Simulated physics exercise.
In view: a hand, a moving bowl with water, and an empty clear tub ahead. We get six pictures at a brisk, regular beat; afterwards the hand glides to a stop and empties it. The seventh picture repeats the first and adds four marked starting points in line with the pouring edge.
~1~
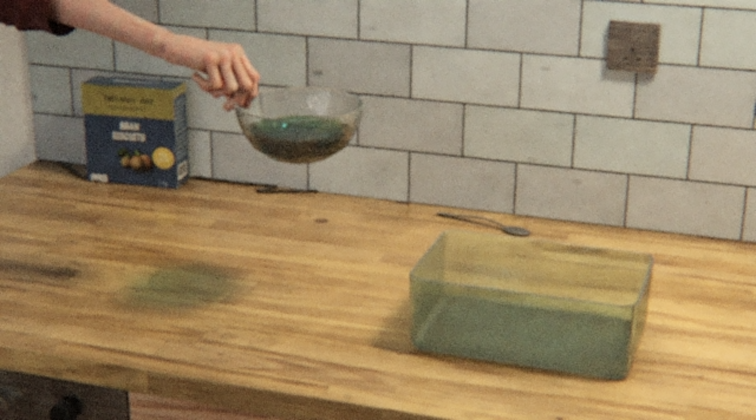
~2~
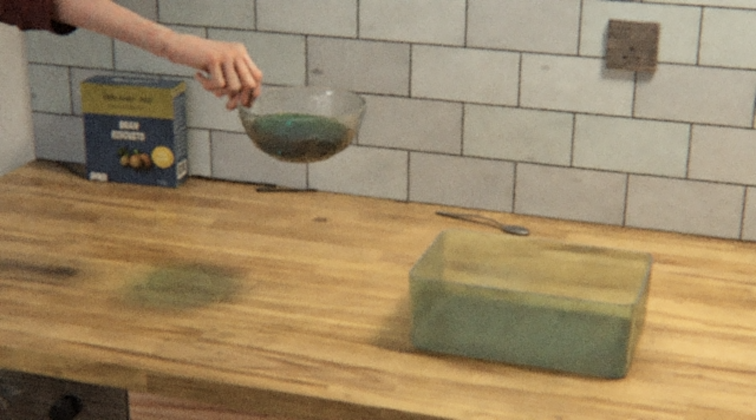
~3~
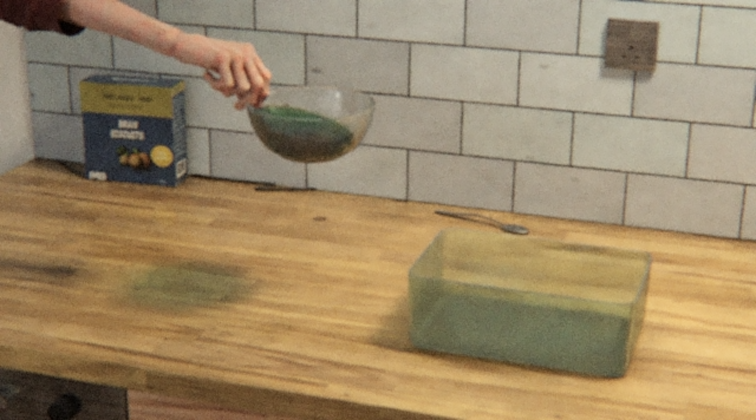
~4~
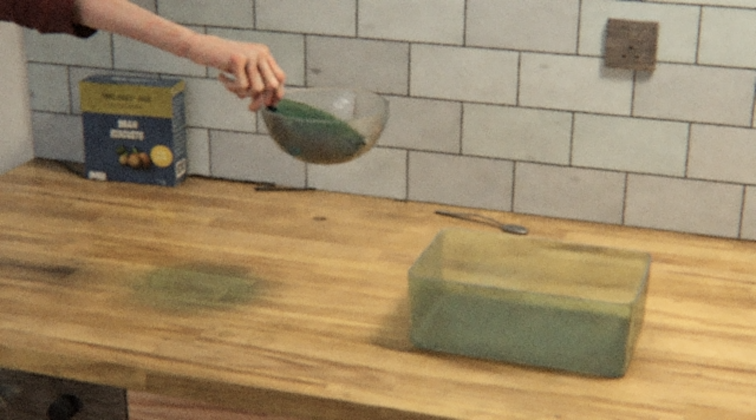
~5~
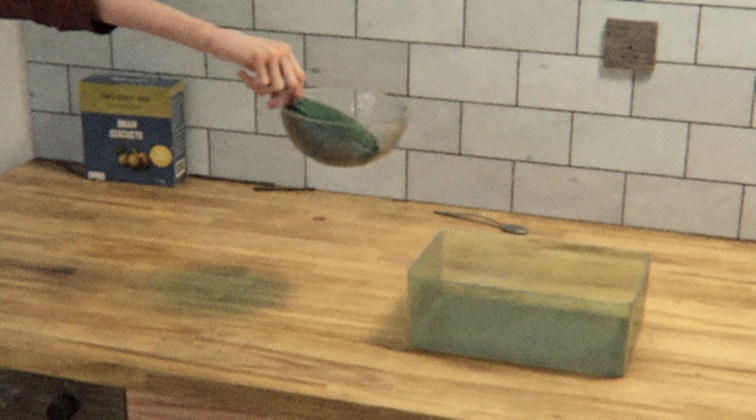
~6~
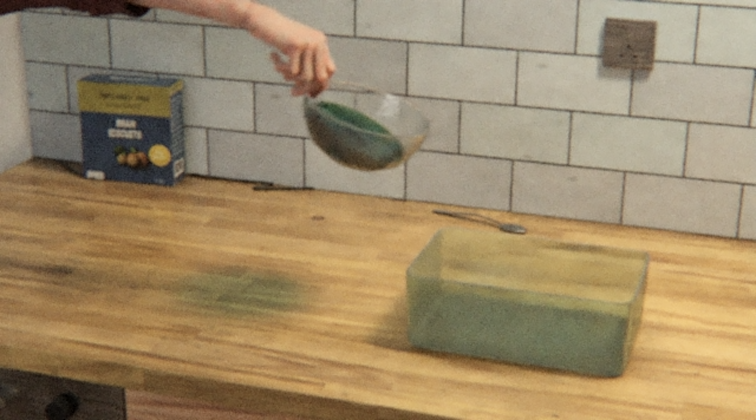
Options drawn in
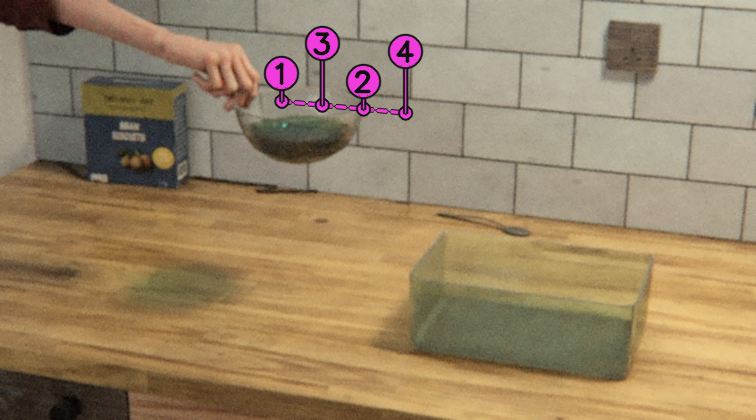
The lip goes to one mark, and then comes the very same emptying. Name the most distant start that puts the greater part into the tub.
1 is the one.
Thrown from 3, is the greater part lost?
No.
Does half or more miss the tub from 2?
No, that is safe.
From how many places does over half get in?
All four.
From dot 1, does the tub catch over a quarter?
Yes, it does.
In magenta, 1 at (281, 101); 2 at (363, 109); 3 at (322, 105); 4 at (405, 113).
Choosing 1, about 67 % lands in the tub, 27 % falls short and 6 % goes beside or beyond.
Choosing 2, about 85 % lands in the tub, 5 % falls short and 10 % goes beside or beyond.
Choosing 3, about 83 % lands in the tub, 8 % falls short and 9 % goes beside or beyond.
Choosing 4, about 90 % lands in the tub, 7 % falls short and 4 % goes beside or beyond.
